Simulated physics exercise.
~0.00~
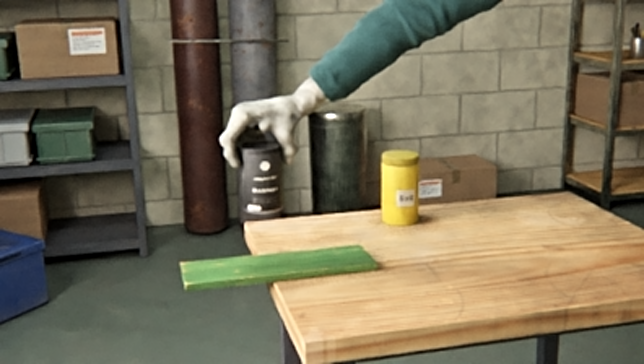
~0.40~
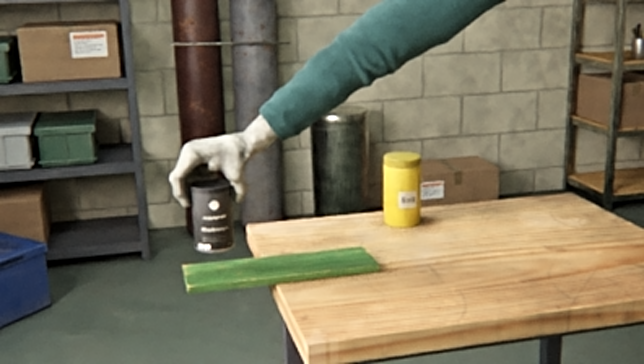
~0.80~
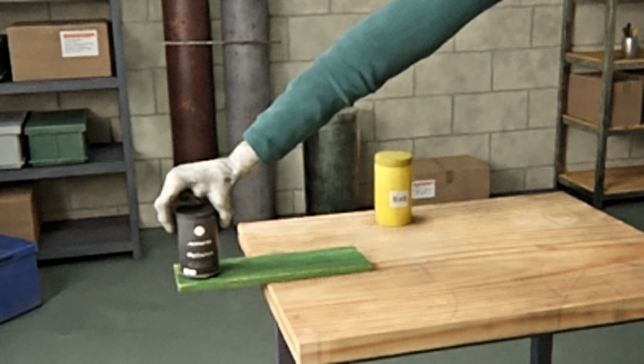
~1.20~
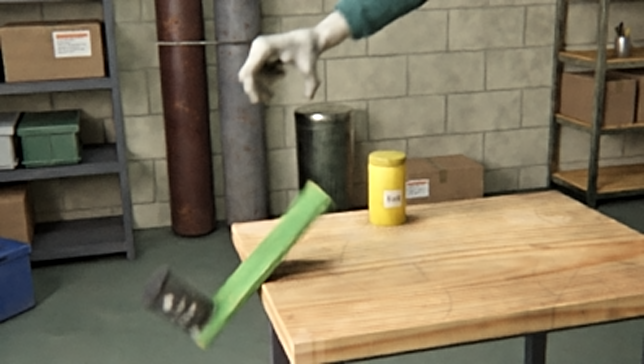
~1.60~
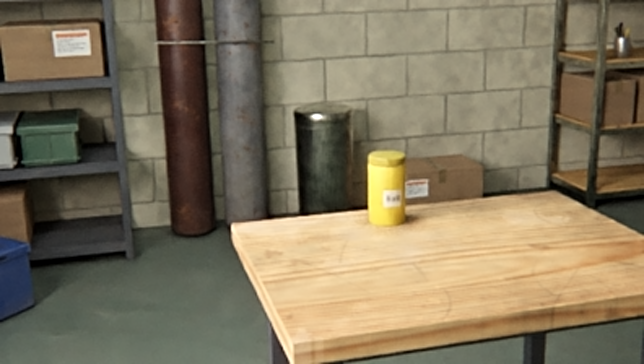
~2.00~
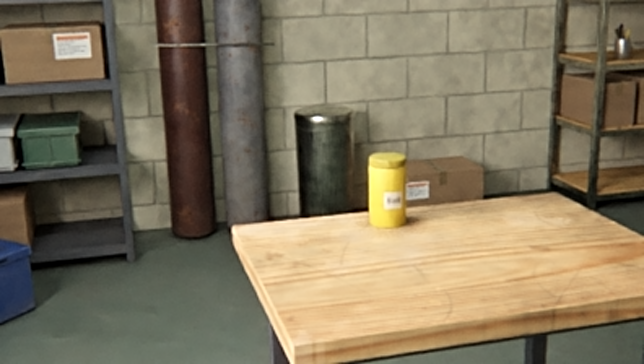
Green board overhanging a wooden table tipping and falling with a black tin after a gloved hand releases it, yellow jar staying.
